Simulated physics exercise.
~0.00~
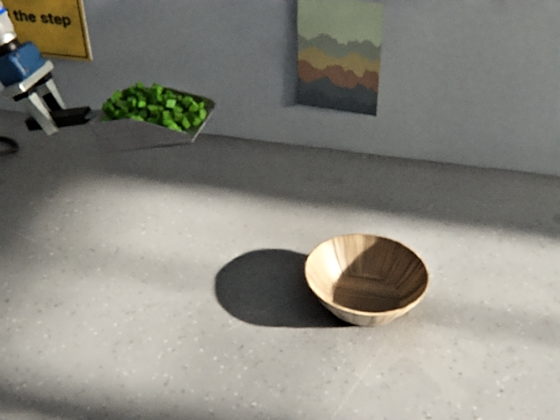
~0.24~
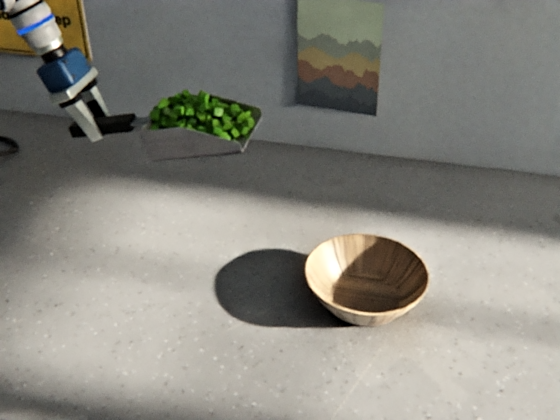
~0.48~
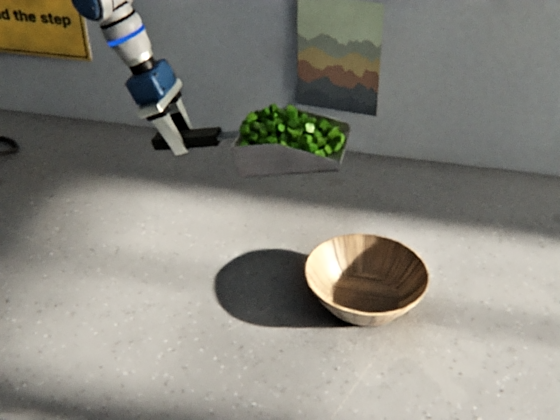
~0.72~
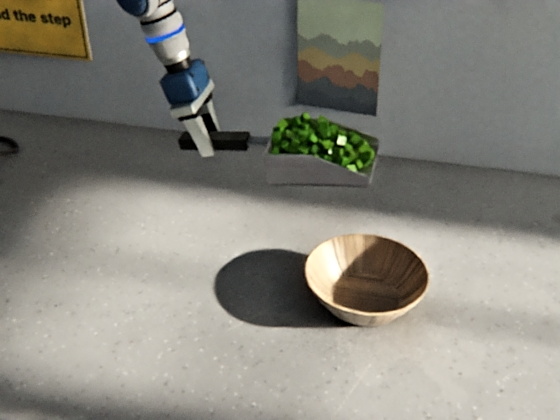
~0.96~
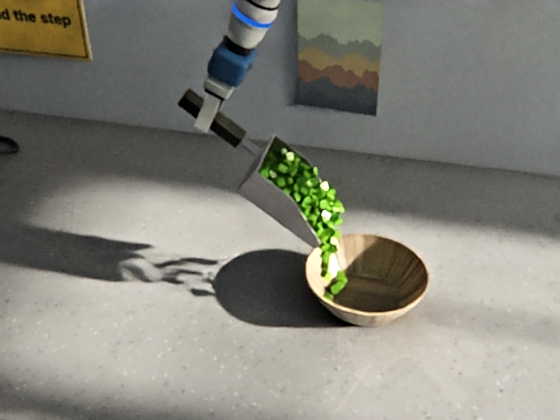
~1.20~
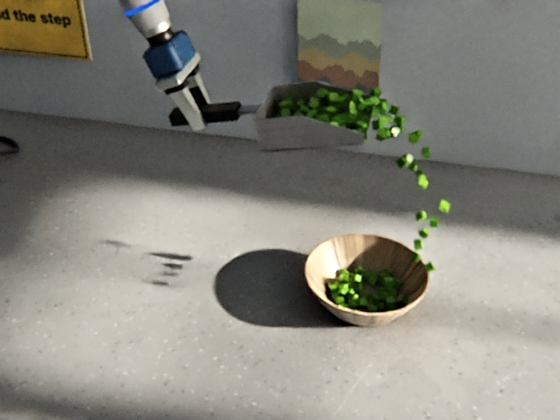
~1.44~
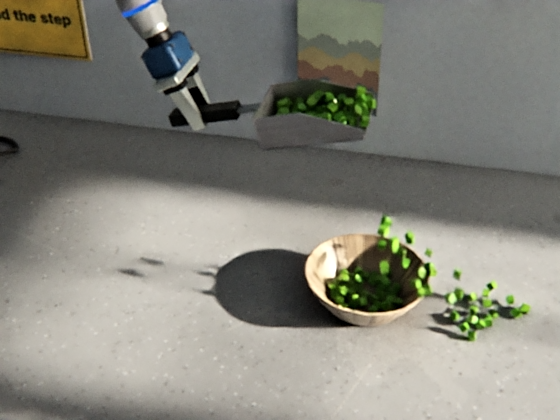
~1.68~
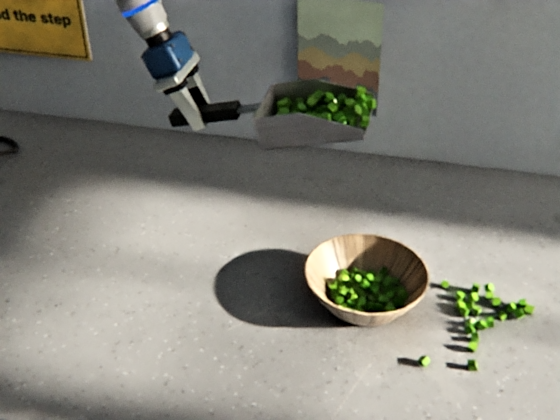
A robot arm carried a scoop heaped with green cubes rightward, tipped it over a wooden bowl and leveled it again, some cubes landing inside while others scattered on the table to the right, leaving plenty still in the raised scoop.
